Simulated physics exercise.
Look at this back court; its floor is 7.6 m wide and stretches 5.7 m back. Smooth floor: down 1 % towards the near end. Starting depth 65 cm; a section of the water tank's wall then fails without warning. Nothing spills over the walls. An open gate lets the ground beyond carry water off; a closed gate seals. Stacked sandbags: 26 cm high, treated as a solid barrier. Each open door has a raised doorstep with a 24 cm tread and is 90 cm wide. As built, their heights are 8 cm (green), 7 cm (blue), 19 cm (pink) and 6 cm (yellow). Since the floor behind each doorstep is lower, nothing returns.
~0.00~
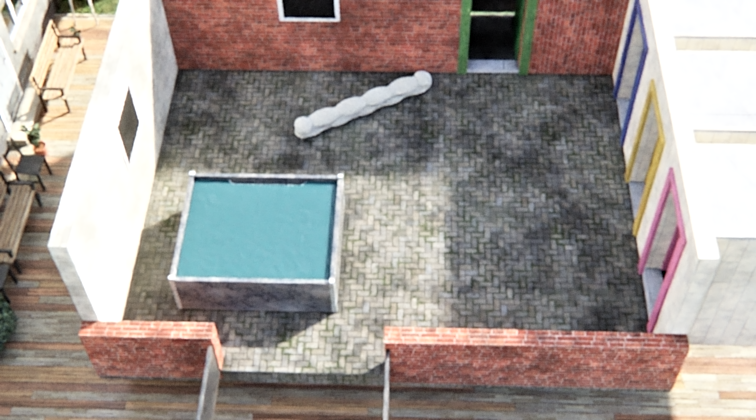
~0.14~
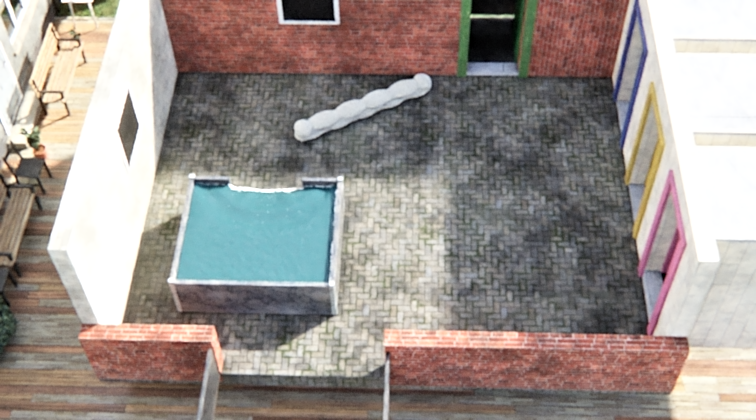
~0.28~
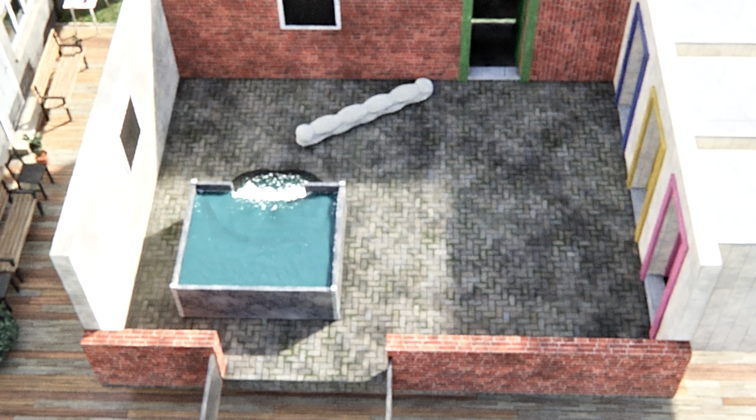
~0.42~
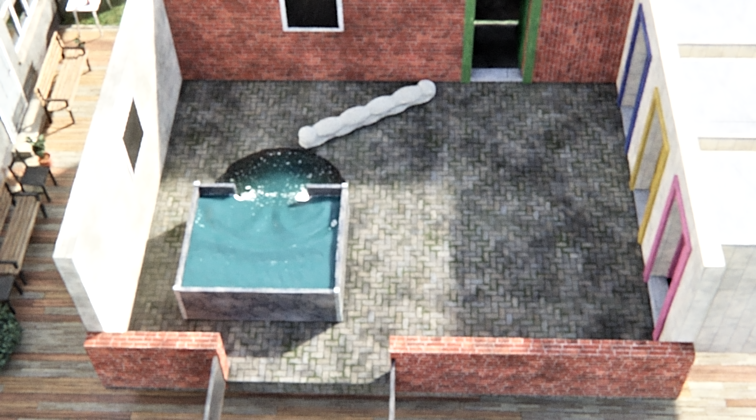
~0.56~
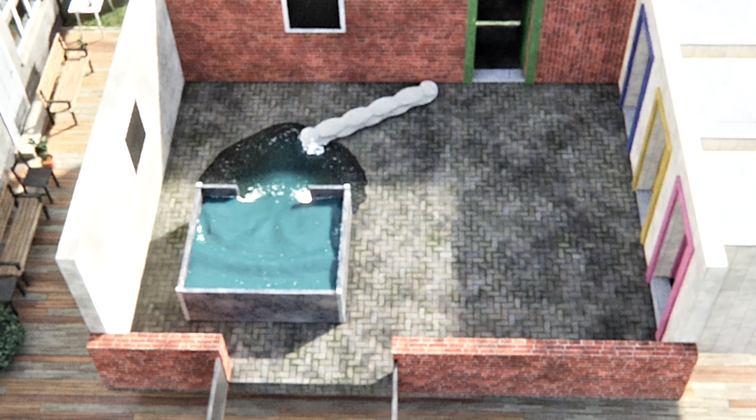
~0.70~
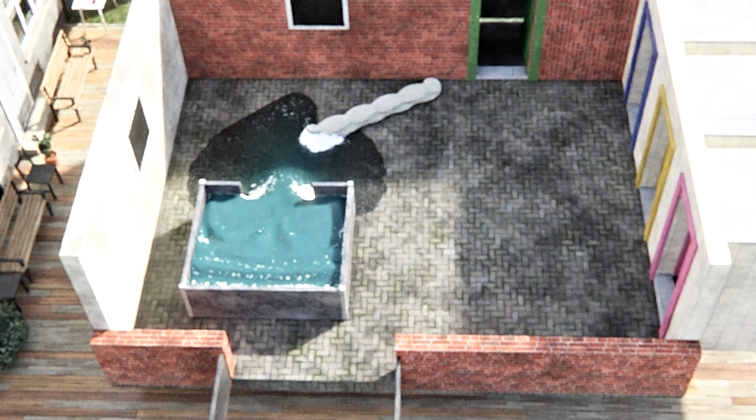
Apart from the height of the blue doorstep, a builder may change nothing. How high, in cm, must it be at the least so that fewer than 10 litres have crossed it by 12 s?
At least roughly 10.5 cm high.
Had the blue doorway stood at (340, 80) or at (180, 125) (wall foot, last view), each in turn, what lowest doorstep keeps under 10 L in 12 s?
You'd want roughly 14.5 cm there first, then roughly 18 cm.
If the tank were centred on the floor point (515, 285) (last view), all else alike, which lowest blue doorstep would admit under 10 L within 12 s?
Then roughly 16 cm.
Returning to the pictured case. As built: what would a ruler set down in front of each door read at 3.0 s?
Centimetres: Green = 7, blue = 0, pink = 0, yellow = 0.
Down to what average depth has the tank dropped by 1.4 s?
Mean depth: Approx. 45 cm.
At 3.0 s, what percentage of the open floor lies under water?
Close to 40 per cent is wet.
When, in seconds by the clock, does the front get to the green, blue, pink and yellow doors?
For green it's 2.0 s, for blue 3.0 s, for pink 5.5 s, and for yellow 4.0 s.
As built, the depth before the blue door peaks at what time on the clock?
That happens close to 3.8 s on the clock.
After 1.4 s water covers 25 % of the floor, deepest (36 cm) near (269, 82); it has not reached the blue door.
After 3.0 s water covers 40 % of the floor, deepest (28 cm) near (268, 89); it has not reached the blue door.
After 12.0 s water covers 95 % of the floor, deepest (15 cm) near (127, 361); 5 cm at the blue door, 54 litres in over its 7 cm doorstep.
At the blue door as built, the water arrived by 3.1 s and peaked near 14 cm at 3.8 s.
Run again over the same 12 s with other heights there, 20 litres in over 9.5 cm, 3 litres over 12.5 cm. The limit of 10 litres is kept from about 10.5 cm up.
